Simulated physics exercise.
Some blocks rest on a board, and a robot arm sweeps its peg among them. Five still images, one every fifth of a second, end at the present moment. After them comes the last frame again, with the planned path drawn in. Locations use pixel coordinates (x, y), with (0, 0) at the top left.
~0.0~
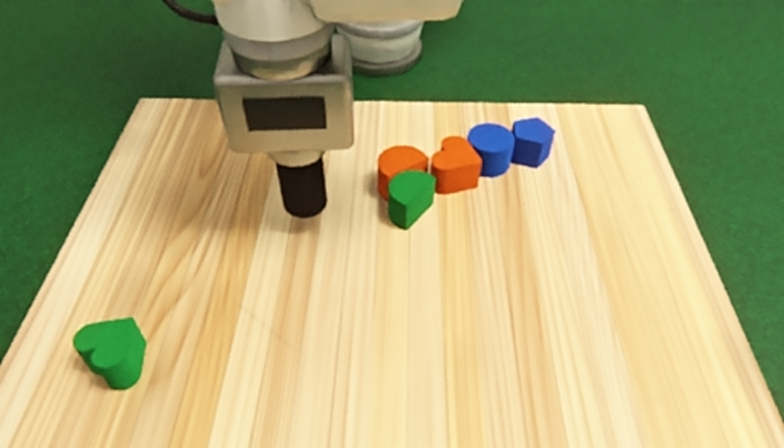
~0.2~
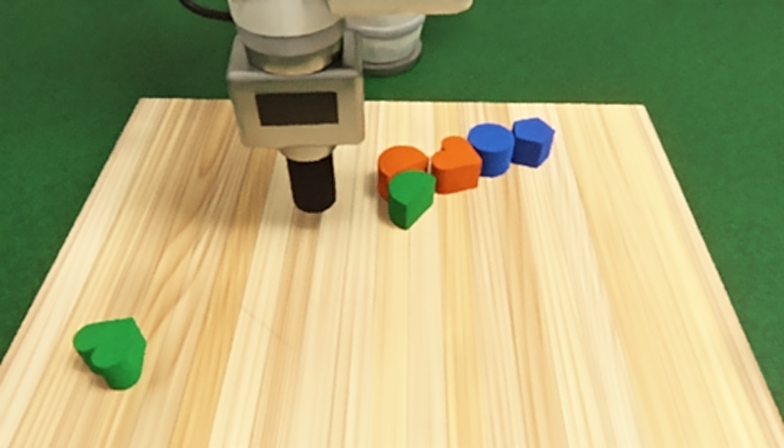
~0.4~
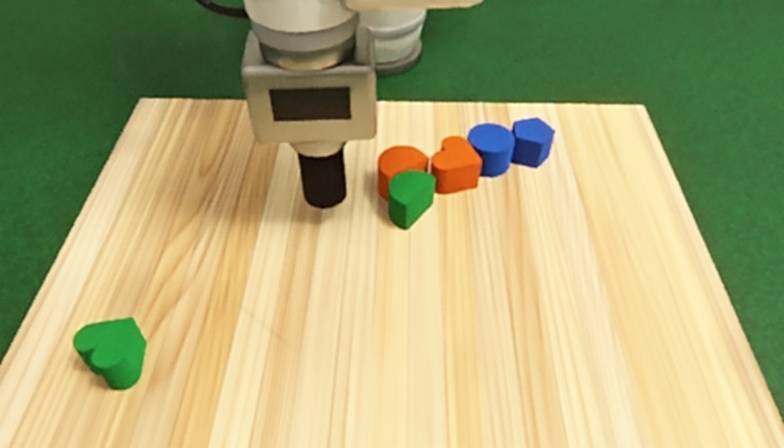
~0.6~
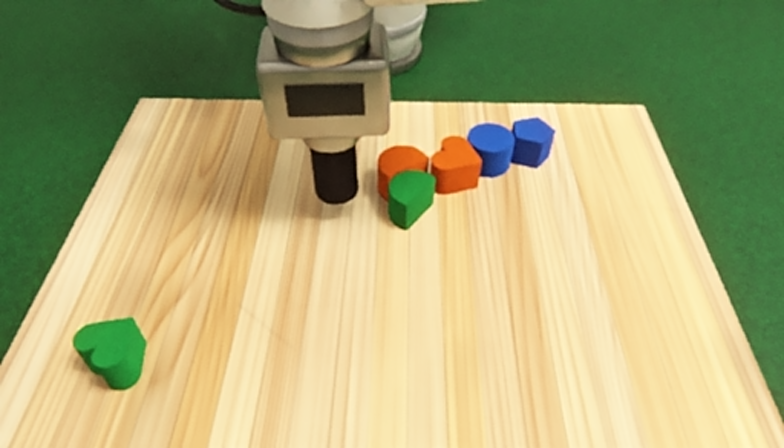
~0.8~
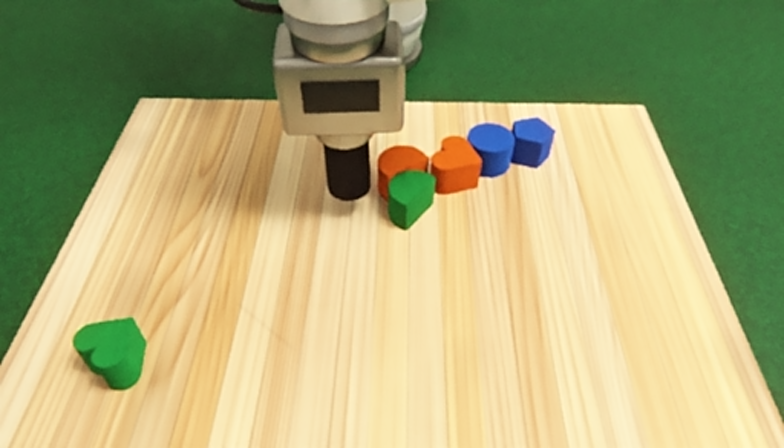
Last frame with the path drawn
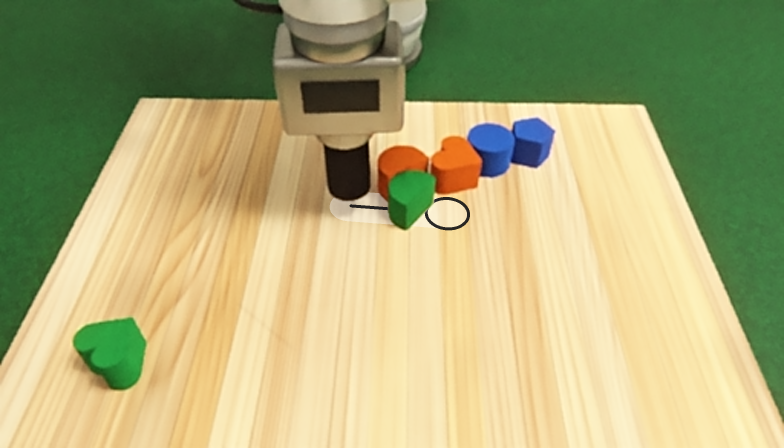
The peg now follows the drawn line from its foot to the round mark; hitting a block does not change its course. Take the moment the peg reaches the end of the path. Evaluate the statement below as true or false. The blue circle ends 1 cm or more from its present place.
That statement is not accurate.
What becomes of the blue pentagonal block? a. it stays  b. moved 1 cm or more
The answer is a.
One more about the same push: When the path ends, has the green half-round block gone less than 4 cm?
Answer: No.
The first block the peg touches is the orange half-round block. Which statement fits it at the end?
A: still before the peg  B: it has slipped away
The correct letter is B.
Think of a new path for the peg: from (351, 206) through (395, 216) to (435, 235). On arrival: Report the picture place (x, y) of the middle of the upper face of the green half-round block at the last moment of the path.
Its top middle: (468, 189).
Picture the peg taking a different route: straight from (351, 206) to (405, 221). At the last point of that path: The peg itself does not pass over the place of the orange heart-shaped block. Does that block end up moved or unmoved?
Well, the orange heart-shaped block holds its place.
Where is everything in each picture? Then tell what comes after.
The first frame shows lower end of the peg (306, 203), tops of blocks, orange half-round block (400, 158), green half-round block (409, 184), orange heart-shaped block (455, 153), blue circle (491, 136), blue pentagonal block (533, 129).
The second frame shows peg (315, 198), blocks as before.
The third frame shows peg (326, 194), blocks as before.
The fourth frame shows peg (337, 190), blocks as before.
The fifth frame shows peg (349, 187), orange half-round block (400, 158), green half-round block (409, 184), orange heart-shaped block (455, 153), blue circle (491, 136), blue pentagonal block (533, 129).
The drawn path runs in a line from (351, 206) to (447, 213).
The first path, step by step. Halfway along, peg (399, 190); orange half-round block (416, 154), turned 40° anticlockwise; green half-round block (442, 186).
At the end, peg (449, 194); orange half-round block (419, 153), turned 60° anticlockwise; green half-round block (493, 189); orange heart-shaped block (459, 153); blue circle not moved; blue pentagonal block not moved.
